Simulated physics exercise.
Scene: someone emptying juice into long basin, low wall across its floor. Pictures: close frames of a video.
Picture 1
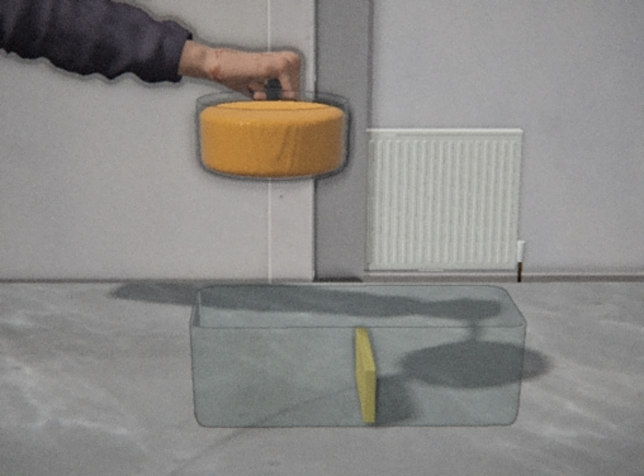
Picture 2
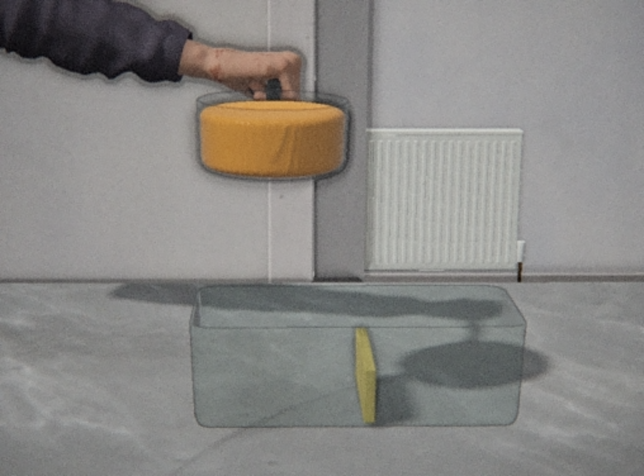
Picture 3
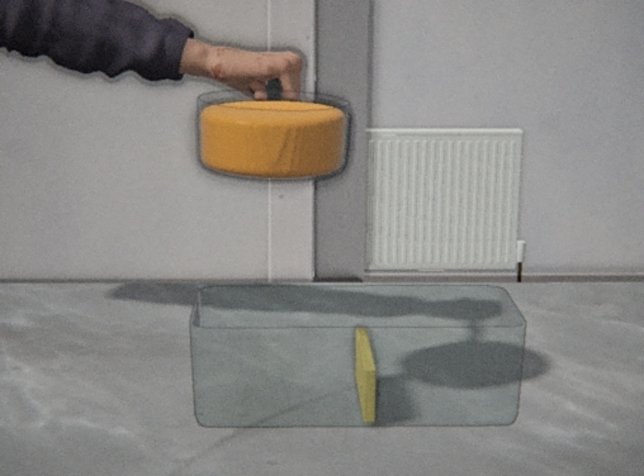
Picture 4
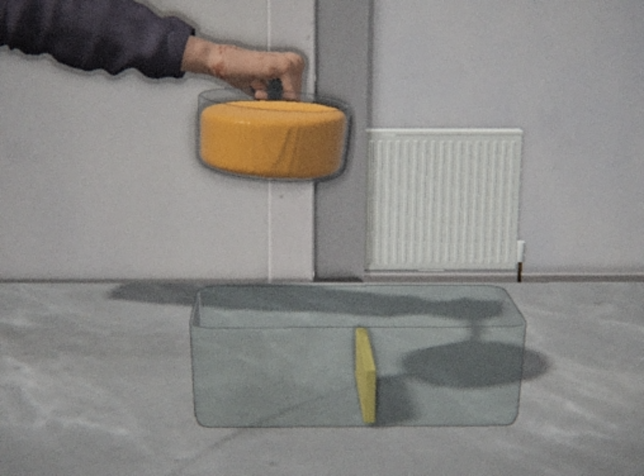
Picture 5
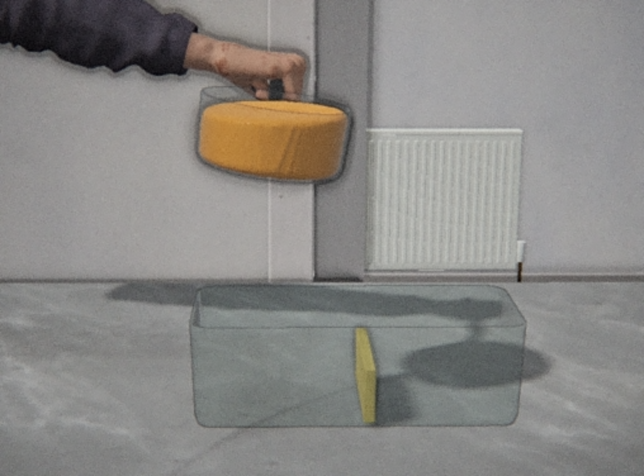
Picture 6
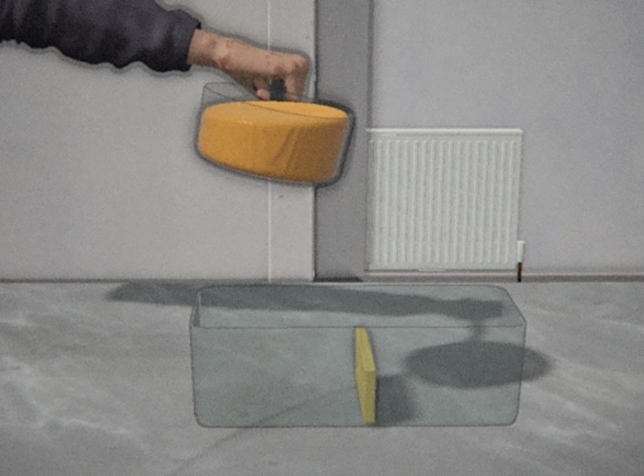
In a bare grey room with a white radiator, a hand held a clear container of orange juice above a long glass basin with a low yellow wall inside, then slowly tilted it slightly to the right.
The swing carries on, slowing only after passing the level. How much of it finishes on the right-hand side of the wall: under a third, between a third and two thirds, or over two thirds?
The share right of the wall falls into the top range, past two thirds.
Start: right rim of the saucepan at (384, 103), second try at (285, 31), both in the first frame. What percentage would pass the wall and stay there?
First place gives some 95 %, second place some 55 %.
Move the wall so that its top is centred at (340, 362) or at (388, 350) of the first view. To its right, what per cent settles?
In turn some 85 and 70 in a hundred.
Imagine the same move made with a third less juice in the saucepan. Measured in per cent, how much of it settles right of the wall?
About 75 parts in a hundred, give or take.
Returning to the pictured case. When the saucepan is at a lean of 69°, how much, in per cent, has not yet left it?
My estimate is close to 40 percent remaining.
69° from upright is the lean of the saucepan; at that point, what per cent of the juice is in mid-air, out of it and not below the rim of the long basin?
Close to 40 in a hundred.
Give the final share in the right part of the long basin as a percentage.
I'd put it at about 80 per cent.
A moment on, the saucepan is tipped part way and 42 per cent is still to pour, 1 is left of the wall and 18 right of it.
Next, the saucepan is tipped right over and 4 per cent is still to pour, 8 is left of the wall and 79 right of it.
Then the saucepan is tipped right over and 0 per cent is still to pour, 19 is left of the wall and 80 right of it.
Later the saucepan is tipped right over and 0 per cent is still to pour, 19 is left of the wall and 80 right of it.
Finally, 19 per cent lies left of the wall, 80 right of it and 1 outside.
